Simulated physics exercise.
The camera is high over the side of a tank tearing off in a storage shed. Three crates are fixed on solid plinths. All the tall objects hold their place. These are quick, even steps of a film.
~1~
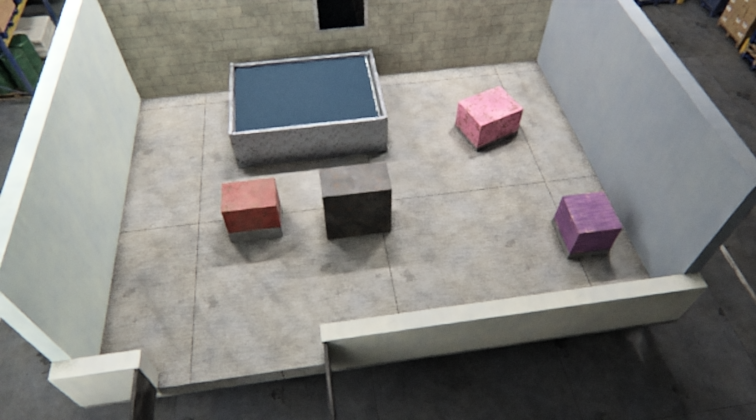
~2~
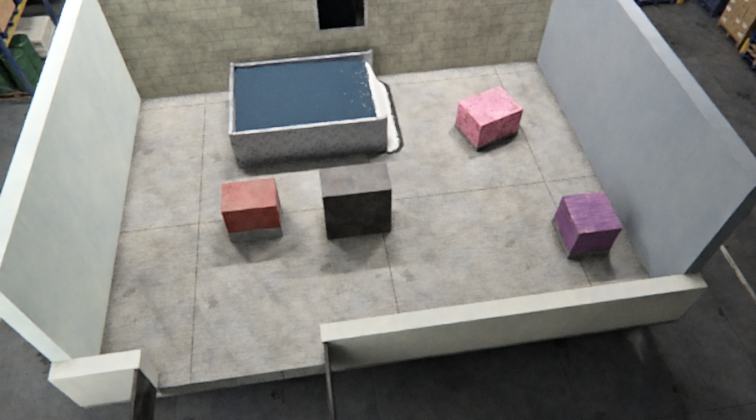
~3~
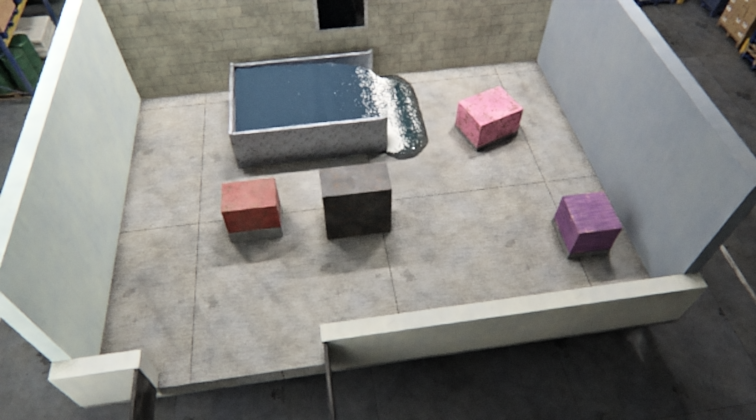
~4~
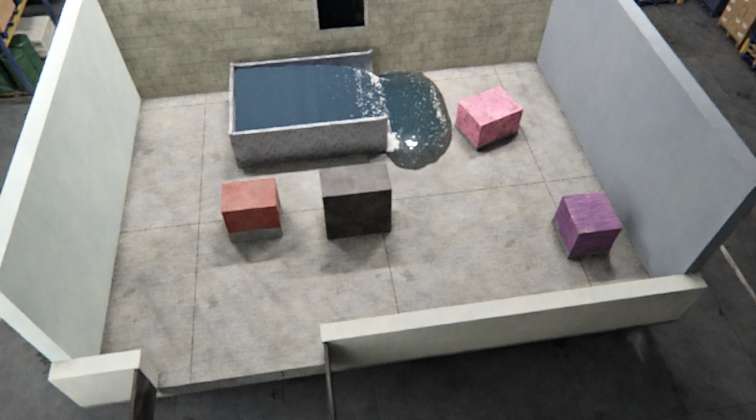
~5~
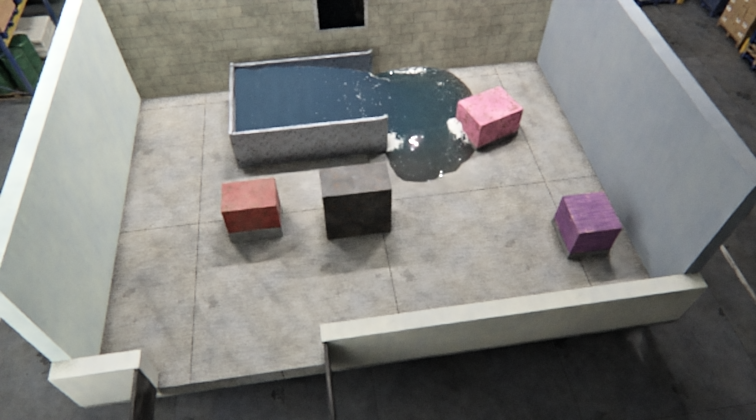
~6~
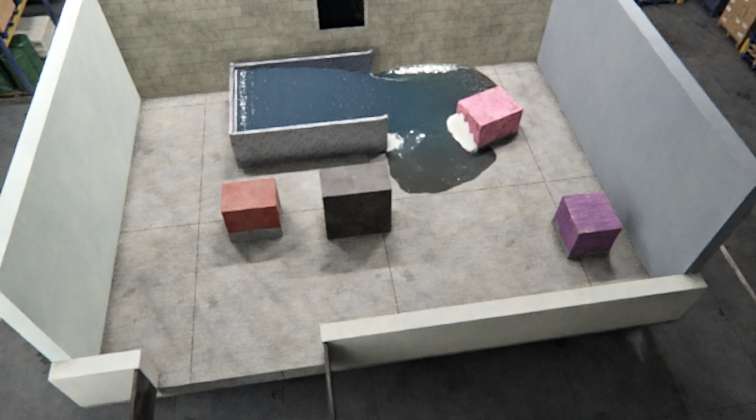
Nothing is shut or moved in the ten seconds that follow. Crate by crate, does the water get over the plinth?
One by one: The pink crate is wetted; the red crate escapes dry; the purple crate is wetted.
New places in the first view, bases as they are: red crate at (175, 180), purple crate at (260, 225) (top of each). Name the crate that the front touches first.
The pink crate.
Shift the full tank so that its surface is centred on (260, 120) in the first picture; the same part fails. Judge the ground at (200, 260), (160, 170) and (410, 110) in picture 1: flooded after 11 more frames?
As listed: Clear, no water, flooded.
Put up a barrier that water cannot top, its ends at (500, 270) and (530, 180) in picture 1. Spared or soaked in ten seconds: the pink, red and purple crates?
Then: The pink crate is wetted, the red crate stays dry, the purple crate takes water.
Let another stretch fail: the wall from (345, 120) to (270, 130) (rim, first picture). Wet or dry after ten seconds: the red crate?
Then: Red crate ends up wet.
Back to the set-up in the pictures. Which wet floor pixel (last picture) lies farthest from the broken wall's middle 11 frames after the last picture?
Roughly at (596, 309).
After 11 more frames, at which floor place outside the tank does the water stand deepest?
I would point to (537, 74).
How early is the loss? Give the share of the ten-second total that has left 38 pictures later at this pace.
About 5 per cent.
A moment on, water covers 25 % of the floor; the pink crate water round its plinth, the red crate not reached, the purple crate not reached.
Next, water covers 35 % of the floor; the pink crate water round its plinth, the red crate not reached, the purple crate water round its plinth.
Then, water covers 45 % of the floor; the pink crate water round its plinth, the red crate not reached, the purple crate water round its plinth.
Later, water covers 70 % of the floor; the pink crate water round its plinth, the red crate water round its plinth, the purple crate water round its plinth.
In the end, water covers 100 % of the floor; the pink crate was topped, the red crate stayed above the water, the purple crate was topped.
